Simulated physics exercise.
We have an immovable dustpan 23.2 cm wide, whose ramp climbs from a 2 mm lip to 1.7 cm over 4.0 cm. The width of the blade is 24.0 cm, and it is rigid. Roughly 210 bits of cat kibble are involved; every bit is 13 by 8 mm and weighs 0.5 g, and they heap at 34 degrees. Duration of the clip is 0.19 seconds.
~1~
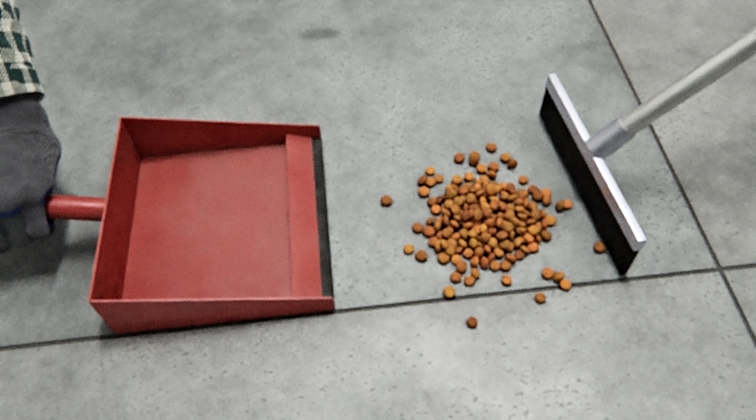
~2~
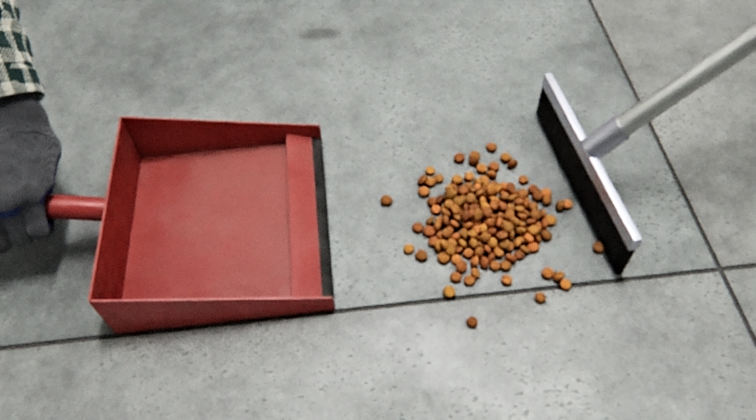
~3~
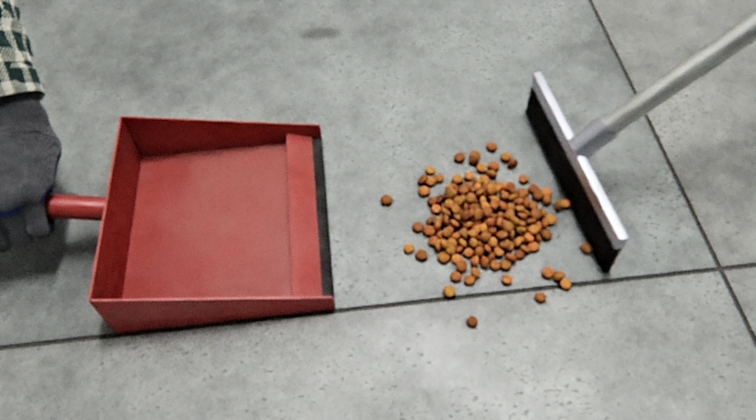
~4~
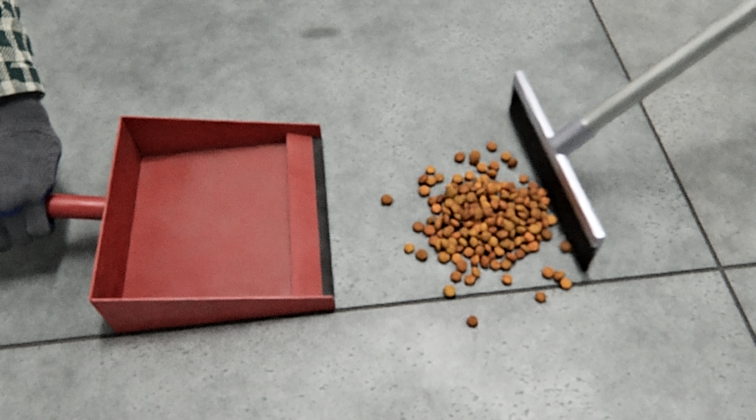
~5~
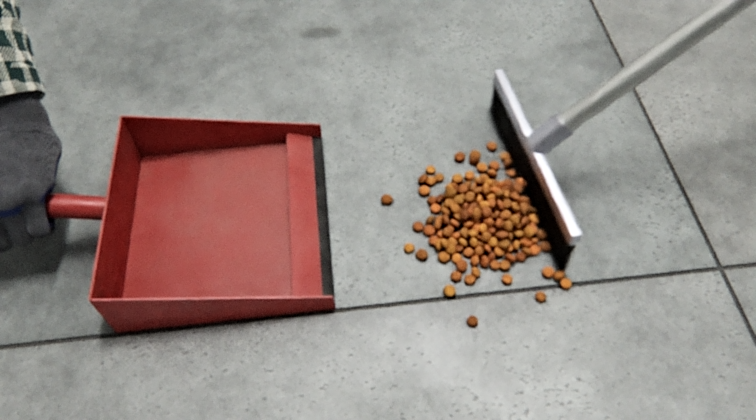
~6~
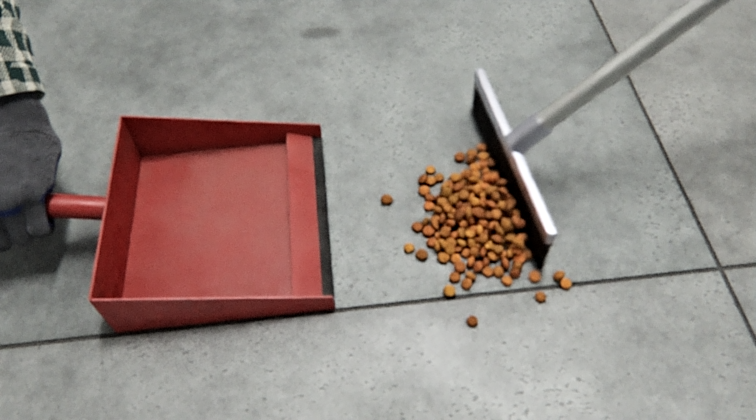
Gloved hand holding a red dustpan still on grey tiles as a squeegee-like blade slides left, pushing into scattered brown kibble.
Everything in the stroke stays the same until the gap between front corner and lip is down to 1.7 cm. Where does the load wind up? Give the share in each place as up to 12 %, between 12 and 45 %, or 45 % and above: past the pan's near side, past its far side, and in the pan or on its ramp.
Near side: Up to 12 %; far side: Up to 12 %; pan: Between 12 and 45 %.
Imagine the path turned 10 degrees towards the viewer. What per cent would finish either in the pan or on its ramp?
The pan, ramp included, would get around 35 per cent.
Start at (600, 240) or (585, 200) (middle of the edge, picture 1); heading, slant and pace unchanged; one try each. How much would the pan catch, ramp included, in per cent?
Close to 40 in a hundred, then close to 30 in a hundred.
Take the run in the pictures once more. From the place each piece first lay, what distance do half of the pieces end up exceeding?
About 16 cm.
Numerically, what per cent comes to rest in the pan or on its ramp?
Near 25 in every hundred.
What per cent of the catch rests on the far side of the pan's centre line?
Something like 60 in a hundred.
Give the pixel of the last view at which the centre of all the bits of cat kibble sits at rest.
Roughly pixel (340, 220).
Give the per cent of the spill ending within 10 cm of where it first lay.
Roughly 20 in a hundred.
Then, 0.16 s after the last picture, middle of the blade 11 cm from the lip; 0 % over the lip, far side 0 %, near side 5 %.
Then, 0.26 s after the last picture, middle of the blade 5 cm from the lip; 0 % over the lip, far side 0 %, near side 5 %.
Then, 0.50 s after the last picture, middle of the blade 3 cm from the lip; 25 % over the lip, far side 0 %, near side 5 %.
In the end, near side 5 %, far side 0 %, pan 25 %, in front of the lip or behind the blade 70 %.
